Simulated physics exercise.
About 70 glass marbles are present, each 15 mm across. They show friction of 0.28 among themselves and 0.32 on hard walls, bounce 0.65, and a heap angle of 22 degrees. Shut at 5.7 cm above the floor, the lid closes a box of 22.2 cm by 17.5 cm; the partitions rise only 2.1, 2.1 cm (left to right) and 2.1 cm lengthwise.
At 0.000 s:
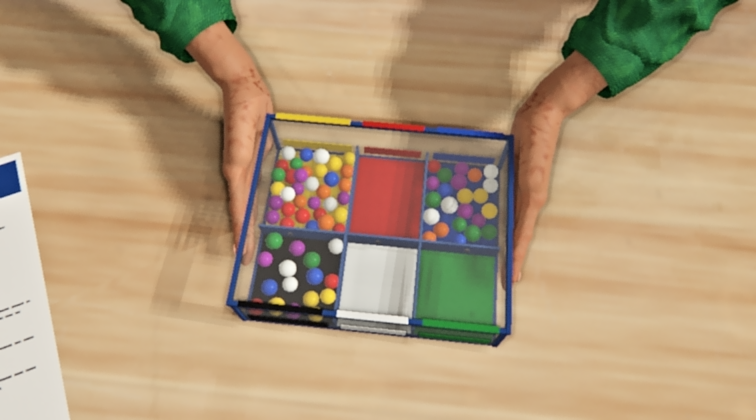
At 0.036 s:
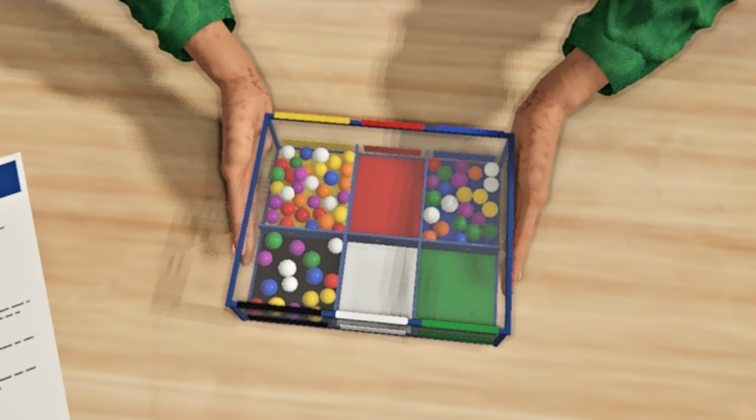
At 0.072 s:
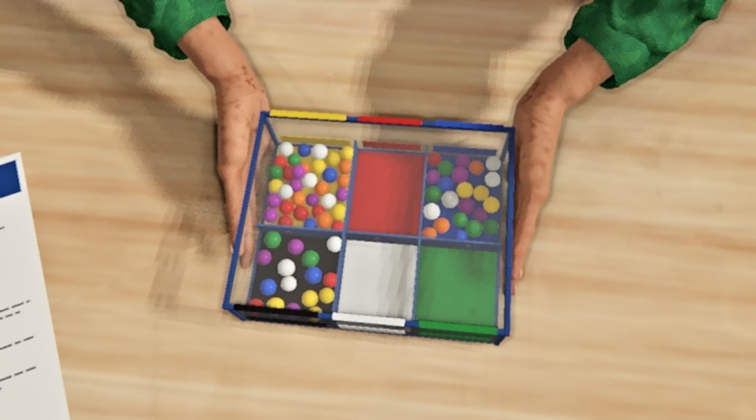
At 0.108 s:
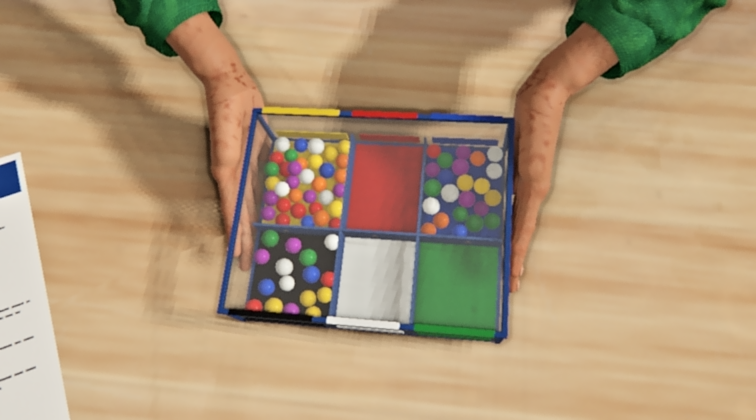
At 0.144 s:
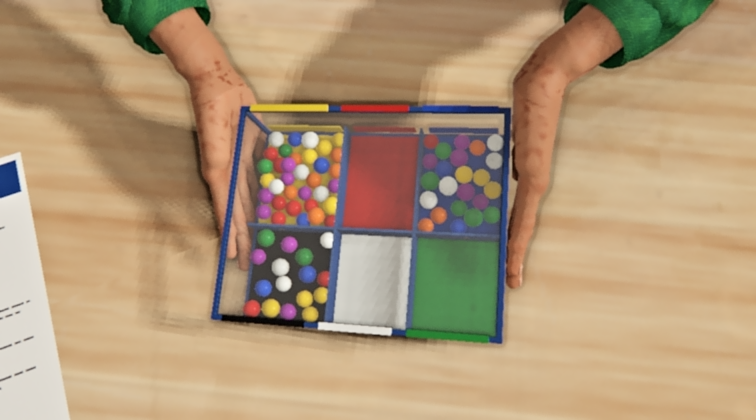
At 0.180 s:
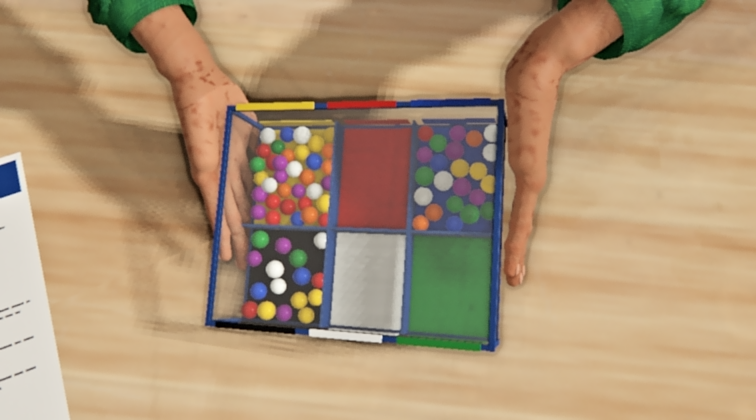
At the start, two hands in green sleeves hold a clear, blue-edged box with six coloured compartments, three of them containing small multicoloured marbles. The box then tilts gradually, shifting slightly left between the hands, while the marbles stay in the yellow, blue and black sections.
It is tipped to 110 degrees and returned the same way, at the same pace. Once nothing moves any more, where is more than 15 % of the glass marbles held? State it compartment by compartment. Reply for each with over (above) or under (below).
Red - under, blue - under, green - under, yellow - under, white - under, black - over.
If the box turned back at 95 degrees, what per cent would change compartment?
It would come to about 65 per cent.
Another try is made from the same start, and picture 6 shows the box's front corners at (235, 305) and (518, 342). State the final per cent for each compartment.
Result - red: 0 %; blue: 10 %; green: 75 %; yellow: 0 %; white: 15 %; black: 0 %.
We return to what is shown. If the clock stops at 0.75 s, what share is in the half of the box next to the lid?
80 %.
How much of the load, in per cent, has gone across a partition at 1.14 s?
Share: Approx. 70 %.
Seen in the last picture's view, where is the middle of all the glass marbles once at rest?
I'd put it at about (292, 274).
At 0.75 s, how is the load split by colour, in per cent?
Red 10; blue 10; green 5; yellow 25; white 5; black 40.
Then, at 0.75 s, tilt 110 degrees; red 10 %, blue 10 %, green 5 %, yellow 25 %, white 5 %, black 40 %.
After 1.14 s, tilt 46 degrees; yellow 10 %, white 5 %, black 85 %.
After 1.61 s, tilt 0 degrees; yellow 10 %, white 10 %, black 80 %.
In the end, at 2.5 s, red 0 %, blue 0 %, green 0 %, yellow 10 %, white 10 %, black 80 %.
